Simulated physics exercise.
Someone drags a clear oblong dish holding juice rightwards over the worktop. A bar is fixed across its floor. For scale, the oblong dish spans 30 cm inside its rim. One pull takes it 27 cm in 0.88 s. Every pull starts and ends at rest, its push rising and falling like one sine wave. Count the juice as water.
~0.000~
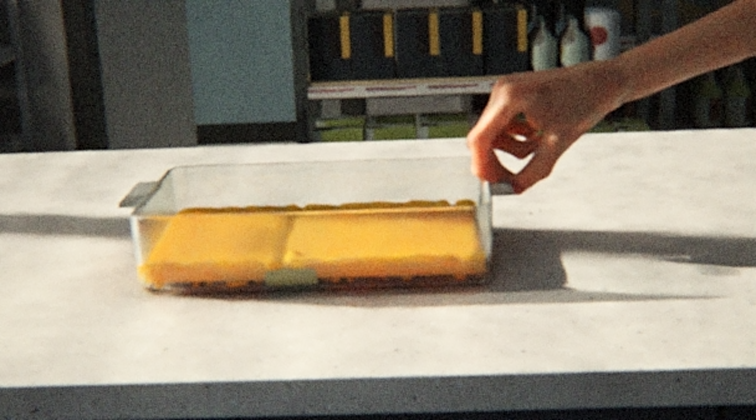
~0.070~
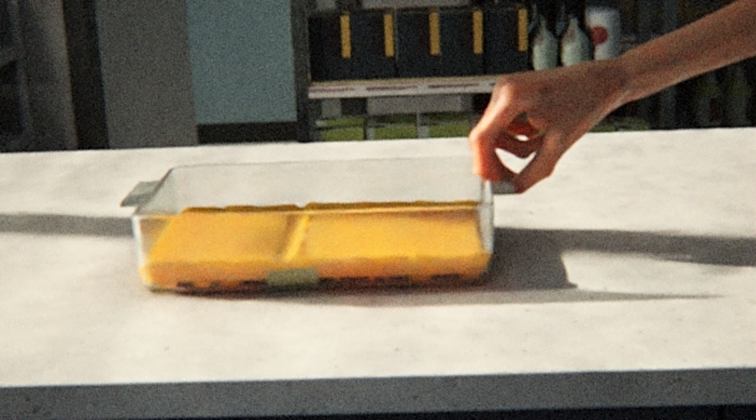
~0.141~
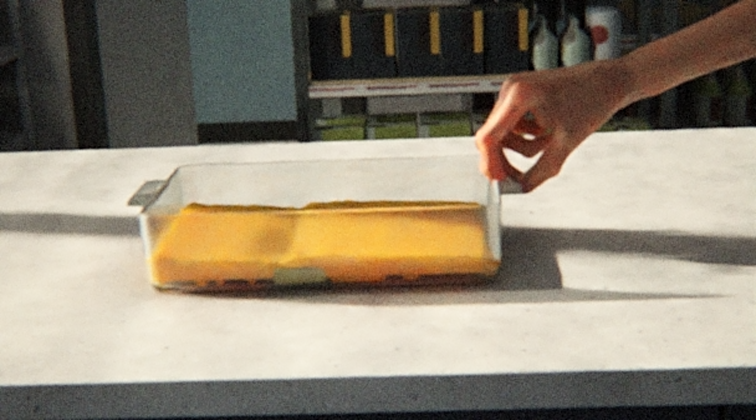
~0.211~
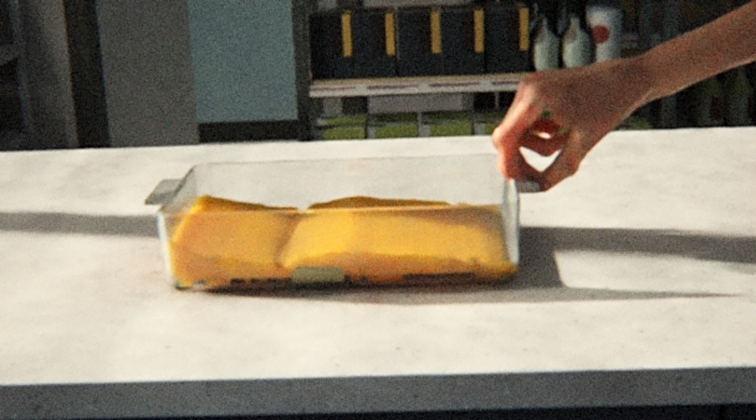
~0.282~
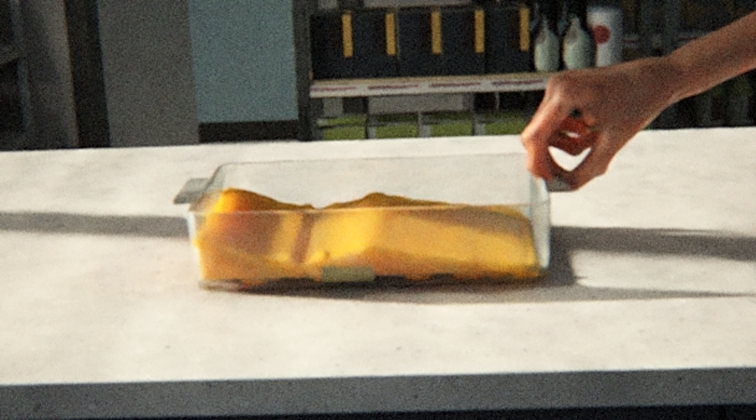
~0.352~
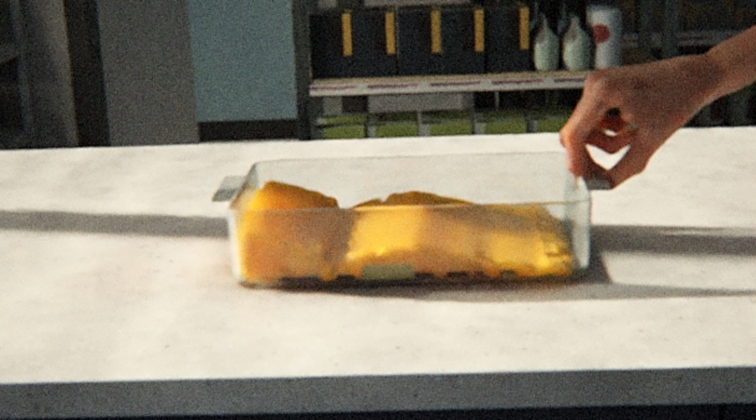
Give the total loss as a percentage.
About 1 per cent.
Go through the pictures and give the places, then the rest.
In the first frame, it has moved 0.0 cm; in the oblong dish the surface runs from (160, 234) to (484, 225), rim (486, 182); the juice stands 44 mm below the rim; the top of the bar is at (291, 271).
In the second frame, it has moved 0.1 cm; in the oblong dish the surface runs from (162, 233) to (485, 225).
In the third frame, it has moved 0.7 cm; in the oblong dish the surface runs from (168, 228) to (484, 228).
In the fourth frame, it has moved 2.2 cm; in the oblong dish the surface runs from (184, 219) to (485, 228).
In the fifth frame, it has moved 4.8 cm; in the oblong dish the surface runs from (211, 211) to (472, 229).
In the sixth frame, it has moved 8.3 cm; in the oblong dish the surface runs from (248, 206) to (481, 226).
After 0.56 s it has gone 20 cm; 0 per cent is out over the left end and 0 over the right.
After 0.76 s it has gone 27 cm; 0 per cent is out over the left end and 0 over the right.
After 0.96 s it has gone 27 cm; 0 per cent is out over the left end and 1 over the right.
After 1.17 s it has gone 27 cm; 0 per cent is out over the left end and 1 over the right.
In the end 1 per cent is out in all, 0 of it over the left end.
